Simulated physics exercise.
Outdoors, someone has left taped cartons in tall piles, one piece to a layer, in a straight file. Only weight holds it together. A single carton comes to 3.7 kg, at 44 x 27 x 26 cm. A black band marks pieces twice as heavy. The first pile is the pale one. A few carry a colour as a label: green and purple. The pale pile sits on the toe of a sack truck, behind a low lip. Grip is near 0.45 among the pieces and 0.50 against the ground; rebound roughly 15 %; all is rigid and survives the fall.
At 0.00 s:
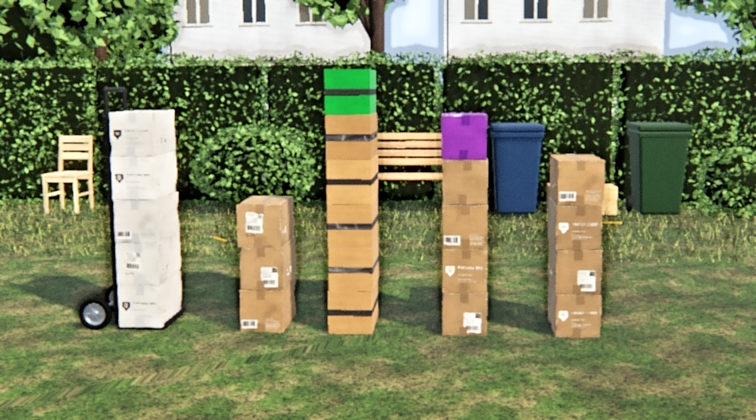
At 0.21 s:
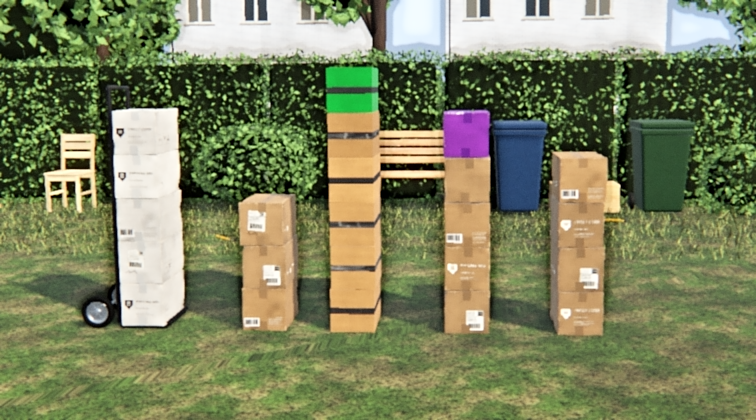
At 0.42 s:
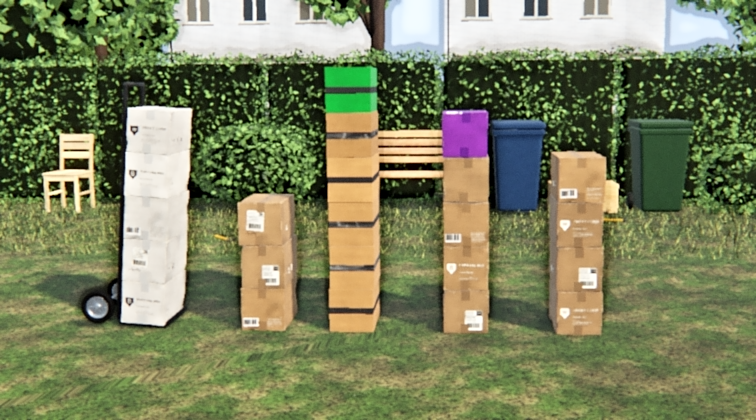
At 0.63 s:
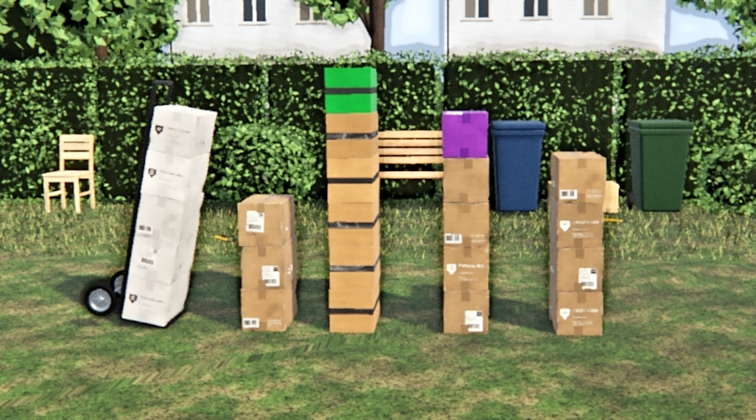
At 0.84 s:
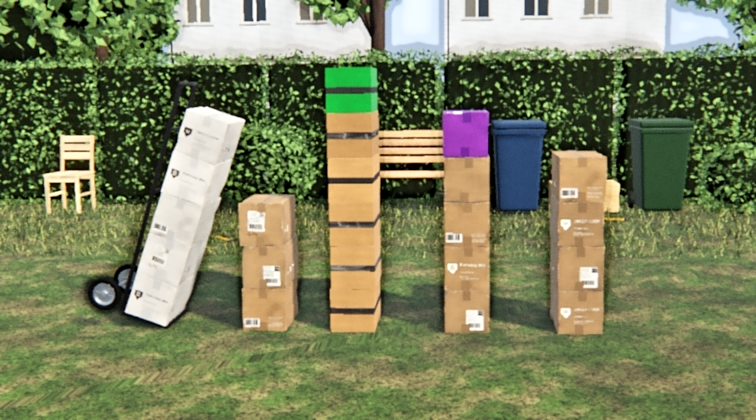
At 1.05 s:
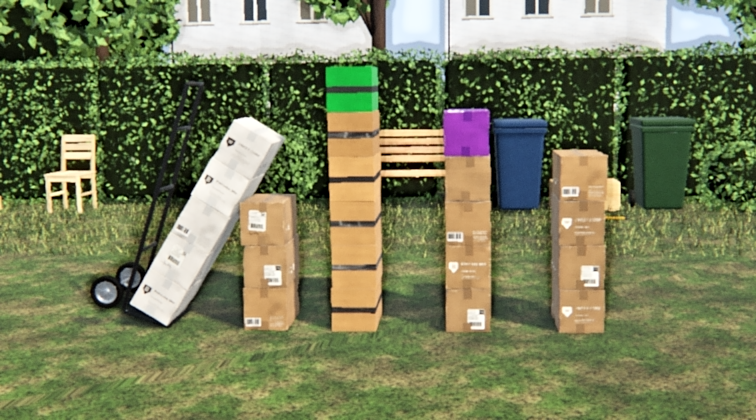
The white stack of boxes on the hand truck at the far left tilted steadily to the right along with the truck, then leaned away from its frame, while the other four stacks stood still.
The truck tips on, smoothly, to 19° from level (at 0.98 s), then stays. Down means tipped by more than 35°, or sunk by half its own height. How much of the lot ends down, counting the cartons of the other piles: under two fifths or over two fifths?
Under two fifths of them.
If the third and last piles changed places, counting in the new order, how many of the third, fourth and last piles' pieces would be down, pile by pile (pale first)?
In that case third 4, fourth 5, last 6.
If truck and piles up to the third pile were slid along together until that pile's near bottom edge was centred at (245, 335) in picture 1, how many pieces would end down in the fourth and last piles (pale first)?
Then fourth 0, last 0.
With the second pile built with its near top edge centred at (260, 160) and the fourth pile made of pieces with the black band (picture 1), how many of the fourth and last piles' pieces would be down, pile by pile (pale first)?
Then fourth 5, last 3.
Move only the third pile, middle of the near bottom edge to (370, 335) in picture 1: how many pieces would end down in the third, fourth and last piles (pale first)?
In that case third 0, fourth 0, last 0.
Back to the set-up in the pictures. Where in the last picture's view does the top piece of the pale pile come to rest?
Around (313, 174).
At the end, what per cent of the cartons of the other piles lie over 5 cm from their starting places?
It is 10 per cent.
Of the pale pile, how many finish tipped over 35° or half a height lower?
4 of them.
After 1.14 s, 5 of the pale pile down; none of the 18 other cartons down, 1 disturbed.
After 1.34 s, 4 of the pale pile down; none of the 18 other cartons down, 3 disturbed.
In the end (2.0 s), 4 of the pale pile down; none of the 18 other cartons down, 3 disturbed; green carton unmoved; purple carton unmoved. That is 0 per cent. From the last view, middles, green carton near (354, 89), purple carton near (466, 132).
